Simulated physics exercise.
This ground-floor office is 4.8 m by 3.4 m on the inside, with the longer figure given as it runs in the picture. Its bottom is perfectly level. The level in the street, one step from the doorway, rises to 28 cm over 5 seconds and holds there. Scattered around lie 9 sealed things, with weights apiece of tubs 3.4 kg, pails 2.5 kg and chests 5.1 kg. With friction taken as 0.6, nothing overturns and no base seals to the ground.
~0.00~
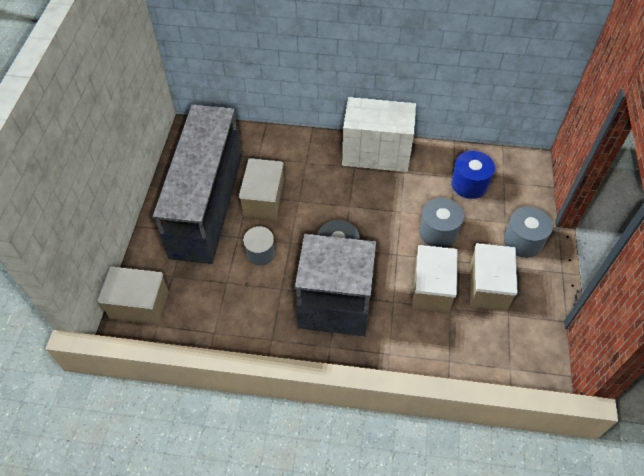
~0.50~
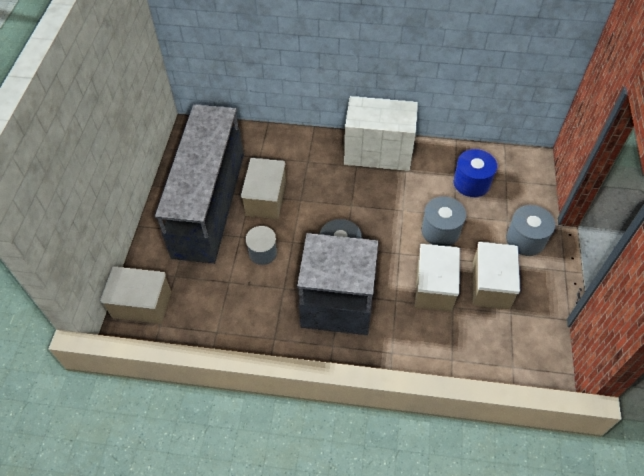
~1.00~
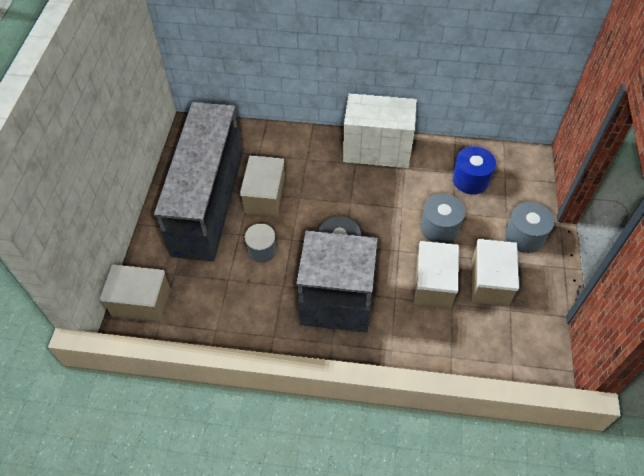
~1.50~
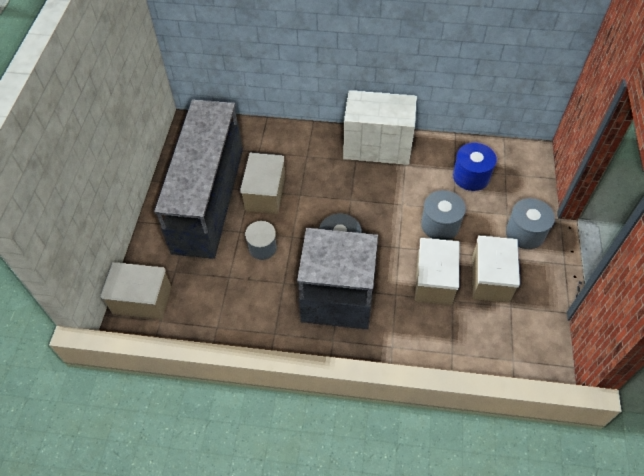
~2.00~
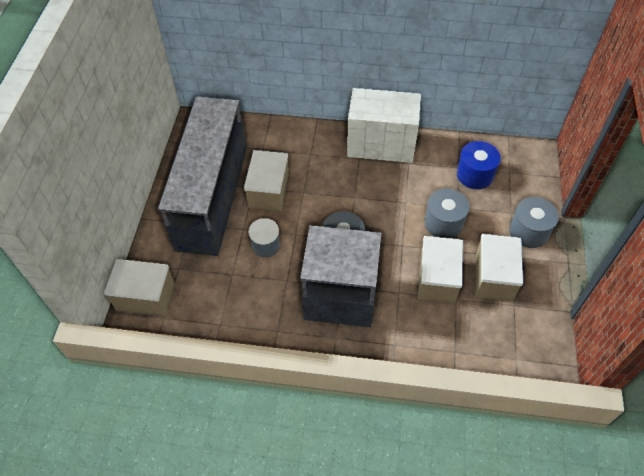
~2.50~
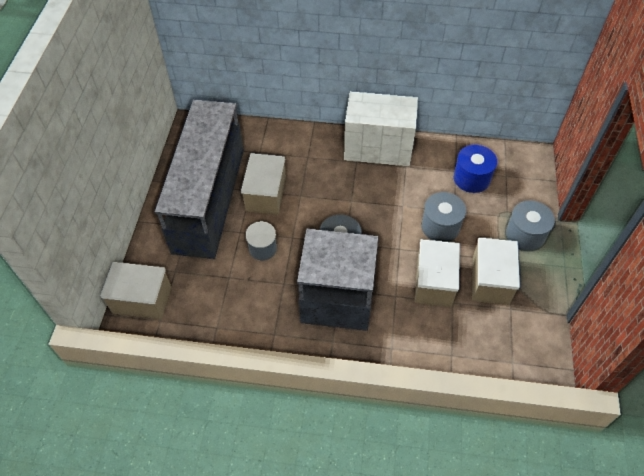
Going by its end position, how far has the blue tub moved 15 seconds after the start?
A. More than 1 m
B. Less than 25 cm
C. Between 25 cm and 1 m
Between 25 cm and 1 m (C).
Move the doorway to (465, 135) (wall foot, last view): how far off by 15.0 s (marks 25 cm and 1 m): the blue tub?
With that change, the blue tub is swept well off.
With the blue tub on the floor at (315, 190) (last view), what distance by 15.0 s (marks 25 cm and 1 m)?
Short answer, it is taken a long way.
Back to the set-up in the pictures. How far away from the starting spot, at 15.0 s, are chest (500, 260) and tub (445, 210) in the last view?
100 cm, 300 cm.
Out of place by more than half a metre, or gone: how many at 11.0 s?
I make it 9 by then.
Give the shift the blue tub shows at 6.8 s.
Shift: About 50 cm.
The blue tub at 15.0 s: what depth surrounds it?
10 cm, roughly.
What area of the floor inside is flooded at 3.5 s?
I'd put it close to 2.5 m2.
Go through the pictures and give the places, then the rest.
In the first frame, the blue tub at (475, 165) rests on the ground; water covers 0.0 m2; 0 of 9 have shifted.
In the second frame, the blue tub at (477, 164), on the bottom; 0.0 m2 under water; 0 of 9 have shifted.
In the third frame, the blue tub at (476, 161) rests on the ground; water covers 0.0 m2; 0 of 9 have shifted.
In the fourth frame, the blue tub at (477, 157), on the bottom; 0.0 m2 under water; 0 of 9 have shifted.
In the fifth frame, the blue tub at (481, 156) rests on the ground; 0.0 m2 under water; 0 of 9 have shifted.
In the sixth frame, the blue tub at (478, 159) rests on the ground; 0.5 m2 under water; 0 of 9 have shifted.
After 3.5 s the blue tub is near (478, 159), 0.0 m from its start, aground; 0 afloat.
After 6.8 s the blue tub is near (459, 125), 0.5 m from its start, afloat; 8 afloat.
After 11.0 s the blue tub is near (526, 167), 0.5 m from its start, afloat; 9 afloat.
After 15.0 s the blue tub is near (522, 138), 0.6 m from its start, afloat; 9 afloat.
